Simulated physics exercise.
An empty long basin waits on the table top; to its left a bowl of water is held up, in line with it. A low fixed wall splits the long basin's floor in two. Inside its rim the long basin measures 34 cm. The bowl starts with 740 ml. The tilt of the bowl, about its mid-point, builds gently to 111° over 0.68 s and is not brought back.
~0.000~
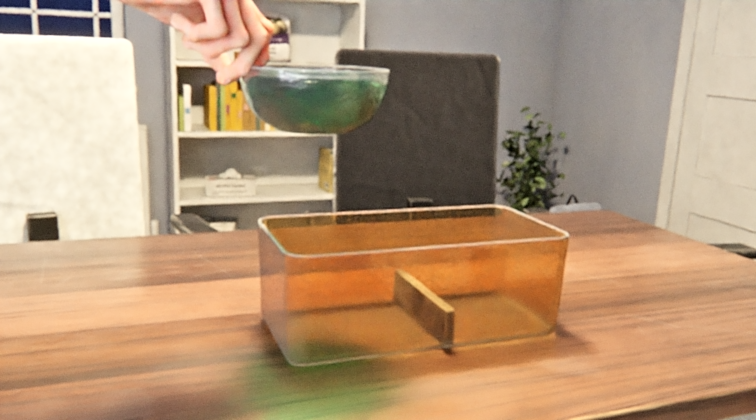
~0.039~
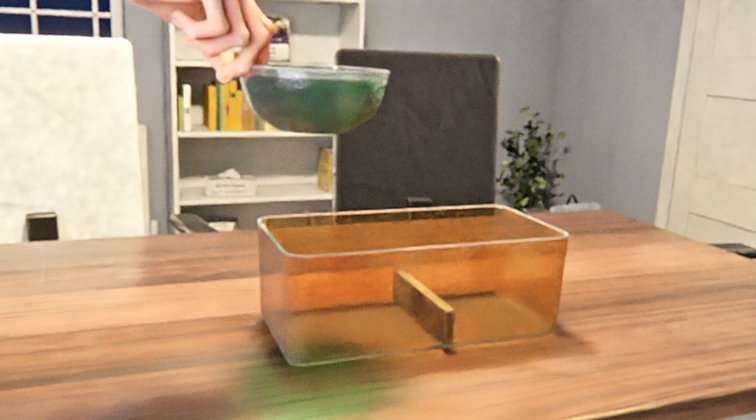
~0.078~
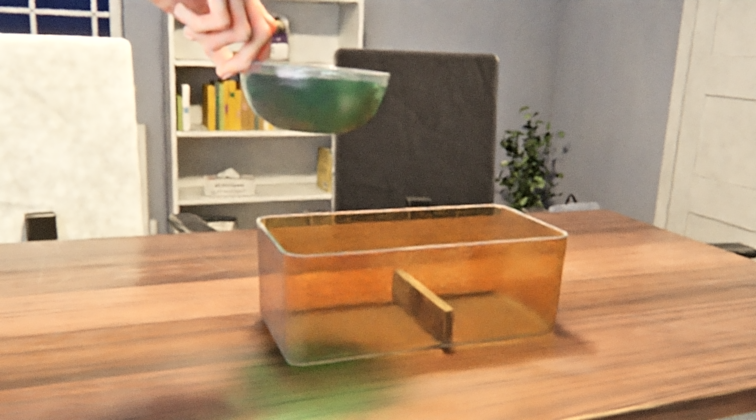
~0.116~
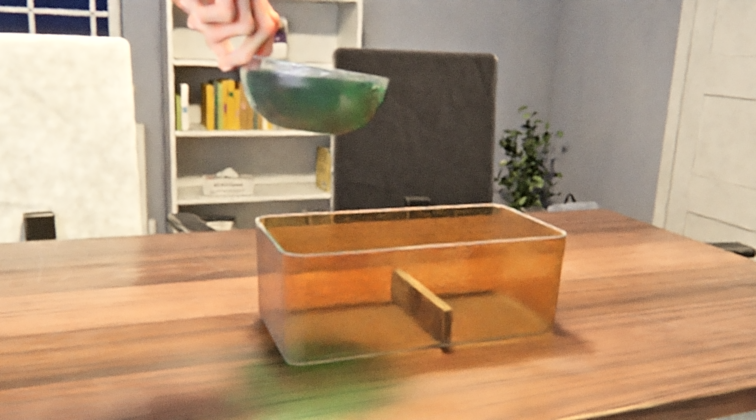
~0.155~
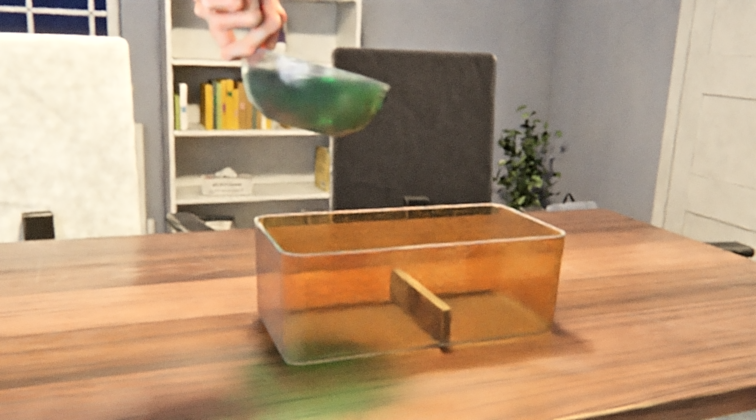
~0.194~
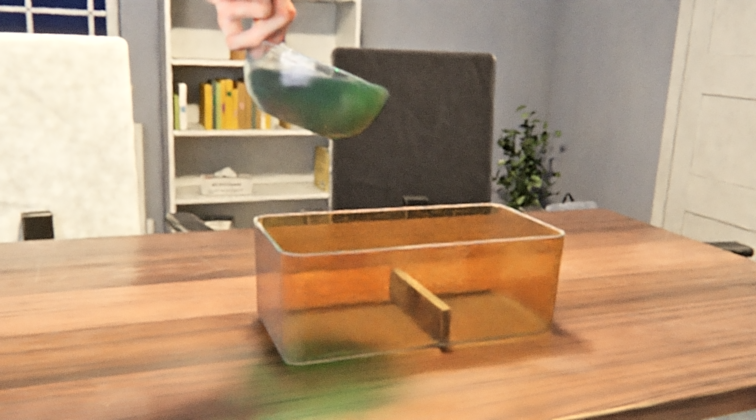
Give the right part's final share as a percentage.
Roughly 44 per cent is past the wall.
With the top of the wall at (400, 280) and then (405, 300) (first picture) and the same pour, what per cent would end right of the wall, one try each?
First 70, then 65 per cent.
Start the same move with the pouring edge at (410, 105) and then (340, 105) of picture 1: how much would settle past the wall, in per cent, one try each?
First 65, then 15 per cent.
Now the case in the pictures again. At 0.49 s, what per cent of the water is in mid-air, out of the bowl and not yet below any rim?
About 52 per cent.
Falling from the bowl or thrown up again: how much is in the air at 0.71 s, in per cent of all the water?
Near 4 in a hundred.
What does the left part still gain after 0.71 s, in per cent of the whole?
Some 3 per cent.
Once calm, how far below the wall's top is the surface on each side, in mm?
Left about 28 mm, right about 28 mm.
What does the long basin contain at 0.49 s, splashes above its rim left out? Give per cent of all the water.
Near 34 in a hundred.
After 0.49 s the tilt is 91° and 14 per cent is still to pour, 10 is left of the wall and 24 right of it.
After 0.71 s the tilt is 111° and 0 per cent is still to pour, 51 is left of the wall and 44 right of it.
After 0.93 s the tilt is 111° and 0 per cent is still to pour, 54 is left of the wall and 44 right of it.
After 1.18 s the tilt is 111° and 0 per cent is still to pour, 54 is left of the wall and 44 right of it.
In the end 54 per cent lies left of the wall, 44 right of it and 2 outside.
